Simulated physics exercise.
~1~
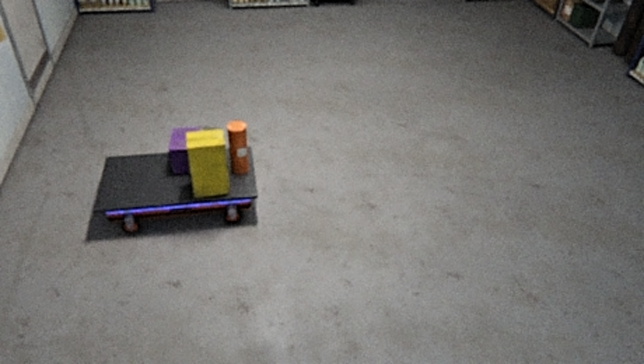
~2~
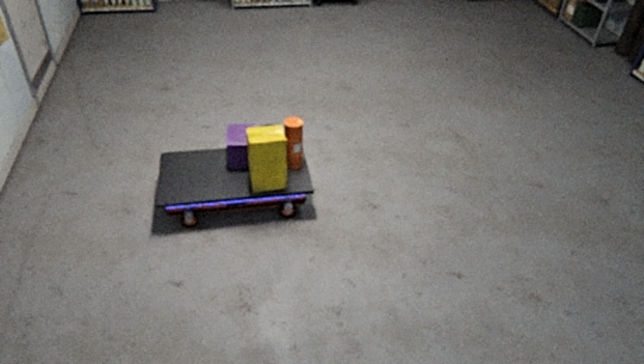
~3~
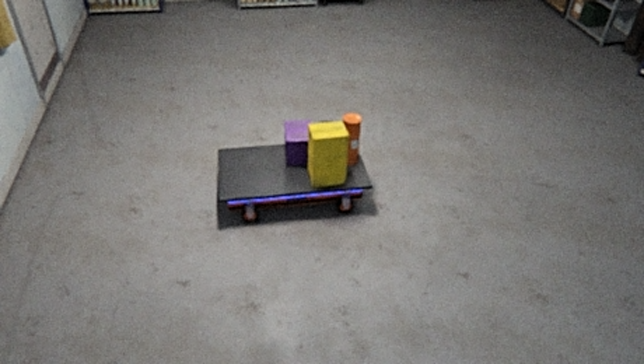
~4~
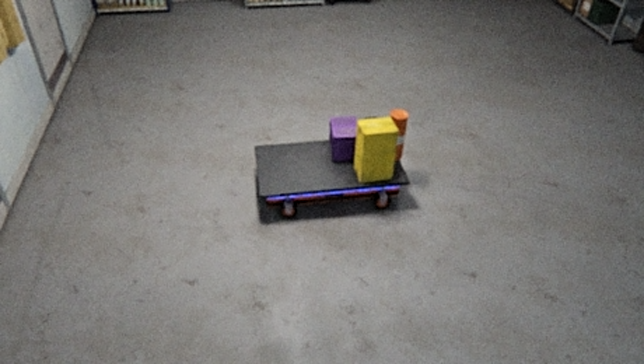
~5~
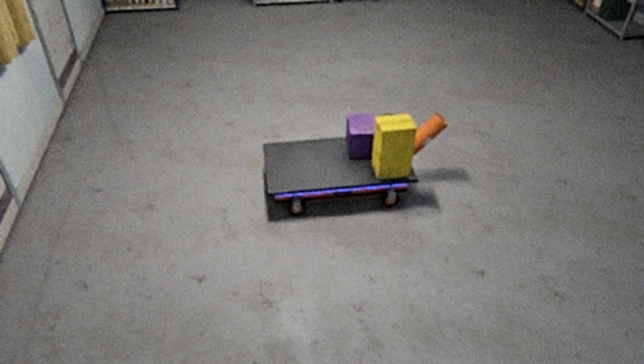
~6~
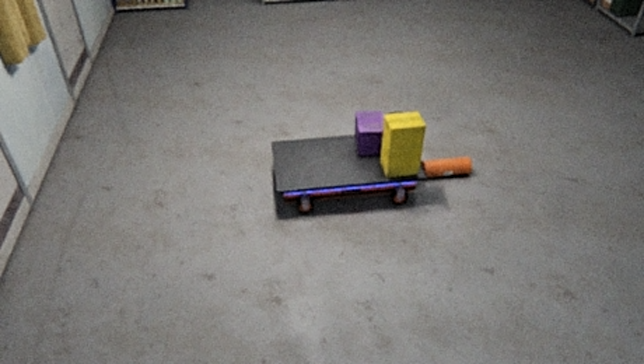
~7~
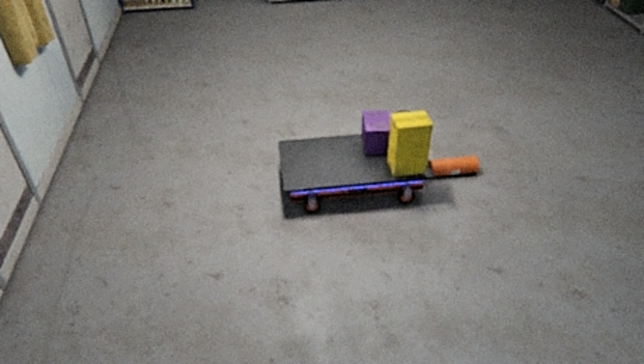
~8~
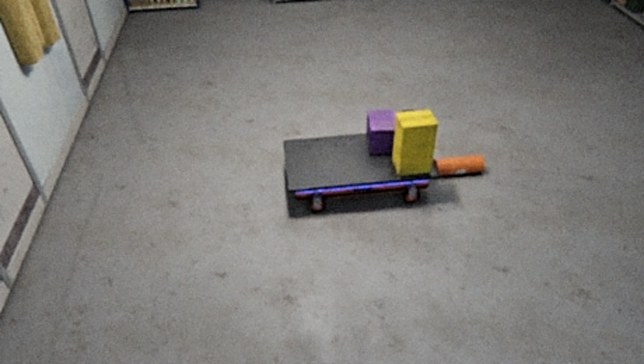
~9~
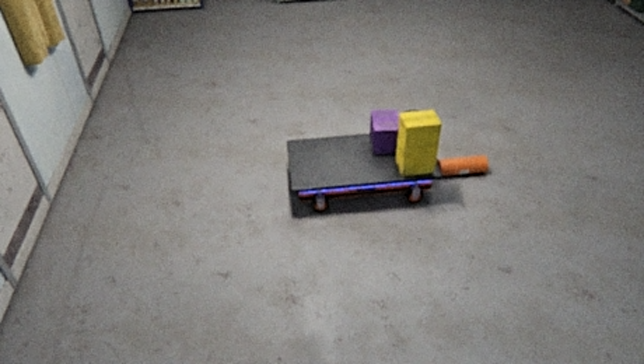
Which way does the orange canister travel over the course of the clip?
The orange canister moves to the right, first riding on the cart and then toppling off its right-hand end.
Flat cart rolling right and stopping, its orange canister toppling off the leading edge while yellow and purple boxes stay aboard.
